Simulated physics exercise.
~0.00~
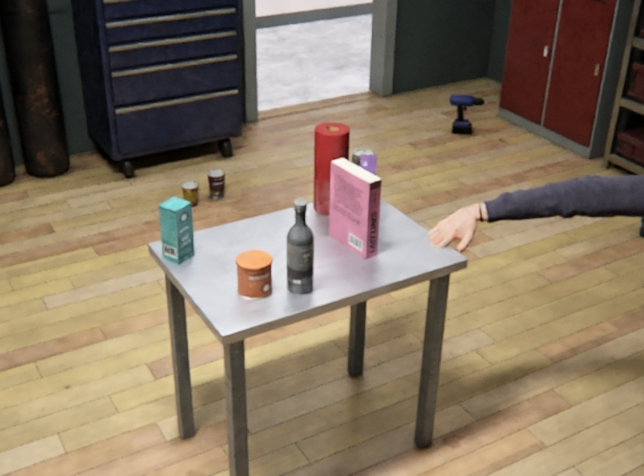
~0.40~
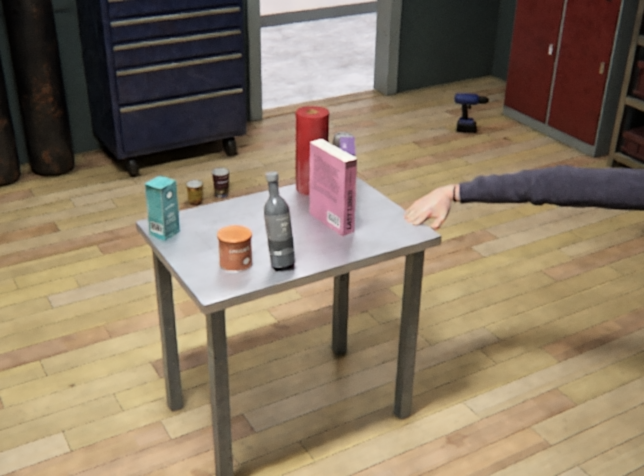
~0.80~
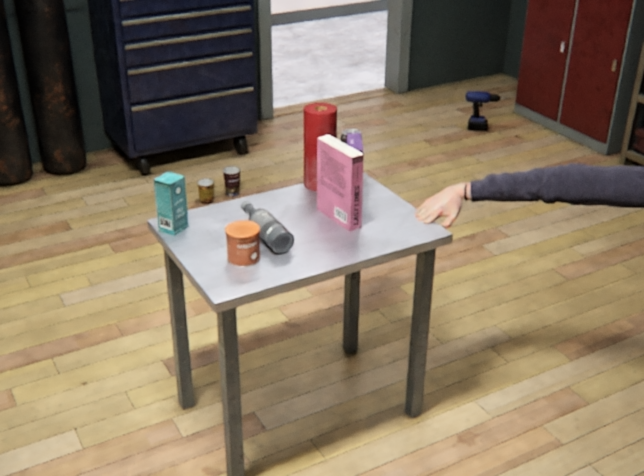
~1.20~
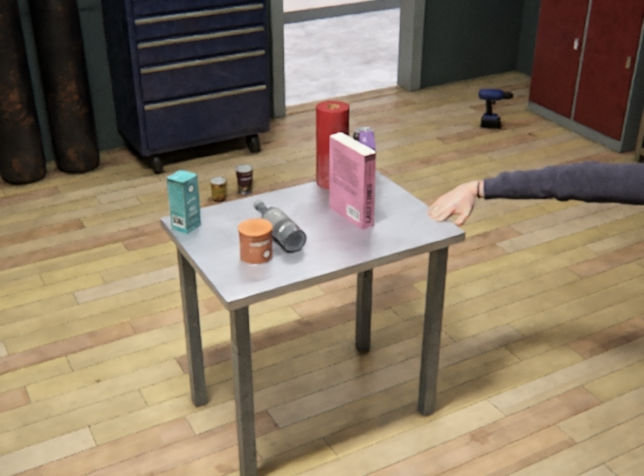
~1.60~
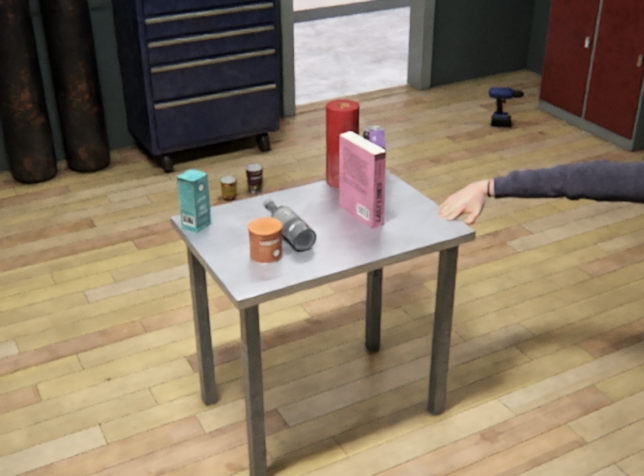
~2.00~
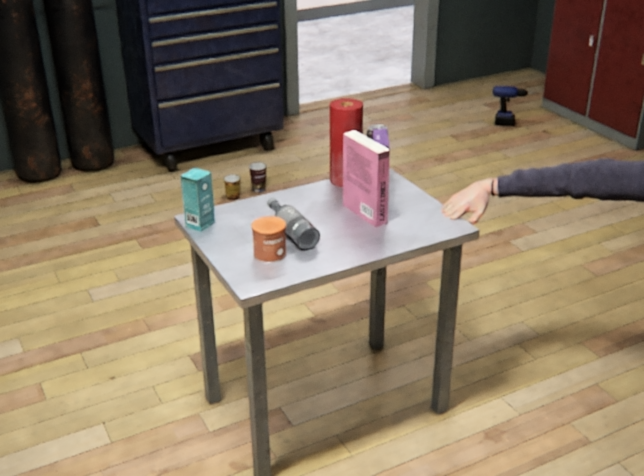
To begin with, a light work table stands on a wooden floor, holding a turquoise carton, an orange tin, an upright grey bottle, a pink book, a red roll and a purple packet, with a hand at its right edge. The table shifts a little away, and the grey bottle starts to lean. The bottle then topples onto its side, coming down just behind the orange tin. After that the table and its load hold still while the view pans slightly left. Finally, the bottle lies on the tabletop, and the pink book and the other items remain standing.
